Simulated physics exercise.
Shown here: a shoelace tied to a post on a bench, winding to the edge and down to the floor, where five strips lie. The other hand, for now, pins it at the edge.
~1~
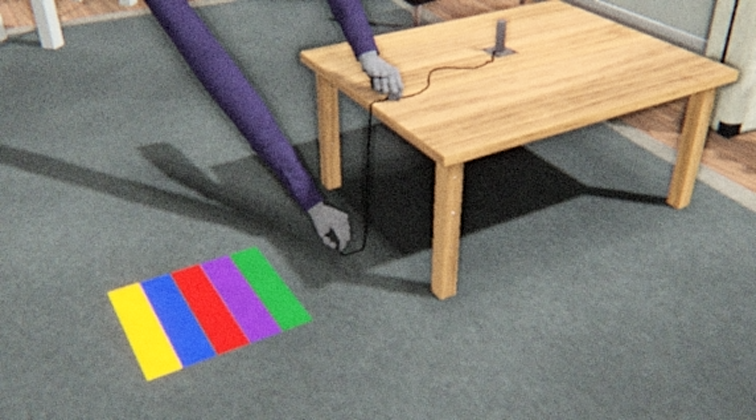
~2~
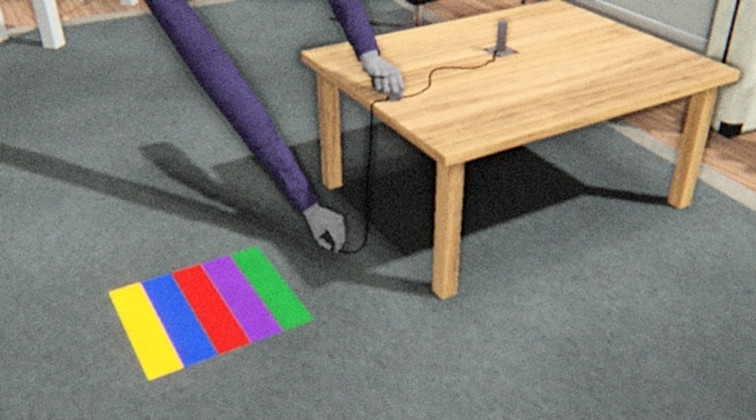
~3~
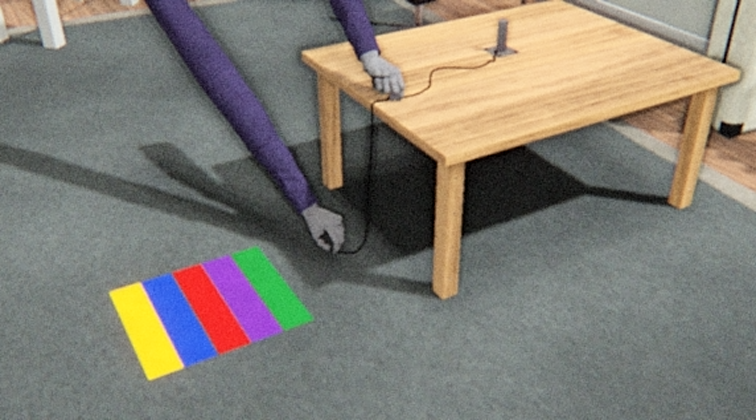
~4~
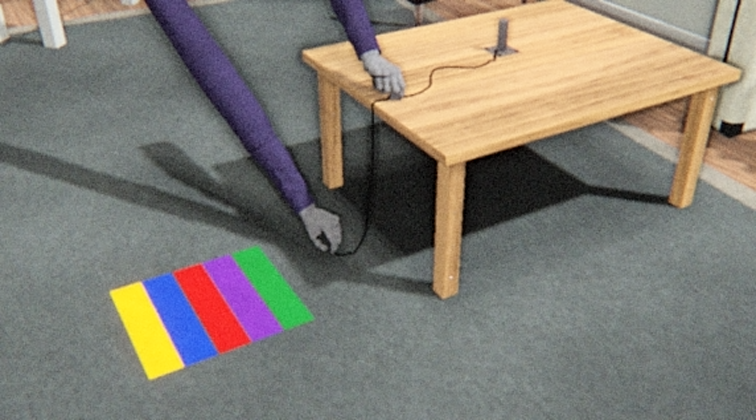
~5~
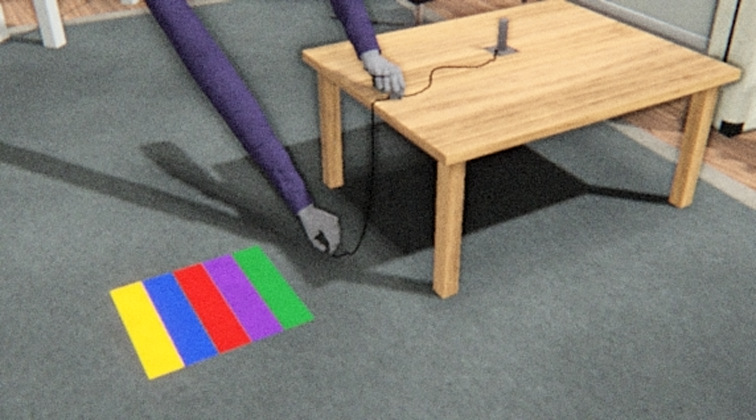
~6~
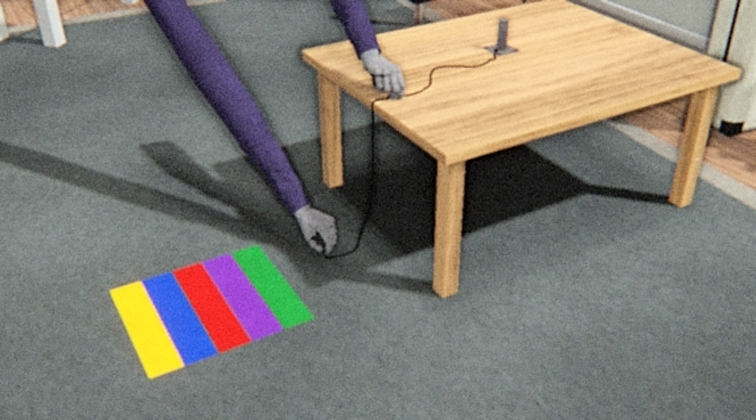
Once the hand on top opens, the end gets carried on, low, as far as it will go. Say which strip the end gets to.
It gets to the red strip.
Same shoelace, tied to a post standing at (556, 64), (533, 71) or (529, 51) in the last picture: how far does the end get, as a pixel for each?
In order, near (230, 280), (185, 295) and (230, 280).
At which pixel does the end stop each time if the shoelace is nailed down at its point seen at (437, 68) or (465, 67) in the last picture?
About (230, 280) and (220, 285).
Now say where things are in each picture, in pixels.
The first frame shows end (338, 248); green (287, 311); purple (256, 322); red (225, 333); blue (191, 345); yellow (157, 357).
The second frame shows end (333, 249); shoelace through (489, 61) (438, 69) (422, 92) (372, 119) (368, 178) (366, 236).
The third frame shows end (332, 250).
The fourth frame shows end (329, 250); shoelace through (490, 61) (439, 68) (423, 91) (373, 118) (371, 177) (364, 236).
The fifth frame shows end (327, 250).
The sixth frame shows end (324, 251); shoelace through (490, 60) (439, 67) (423, 90) (373, 117) (373, 176) (360, 235).
Soon after, end near (254, 274); over green.
After that, end near (222, 284); over purple.
At the stop, end near (203, 291); over red. The end stops over the red strip.
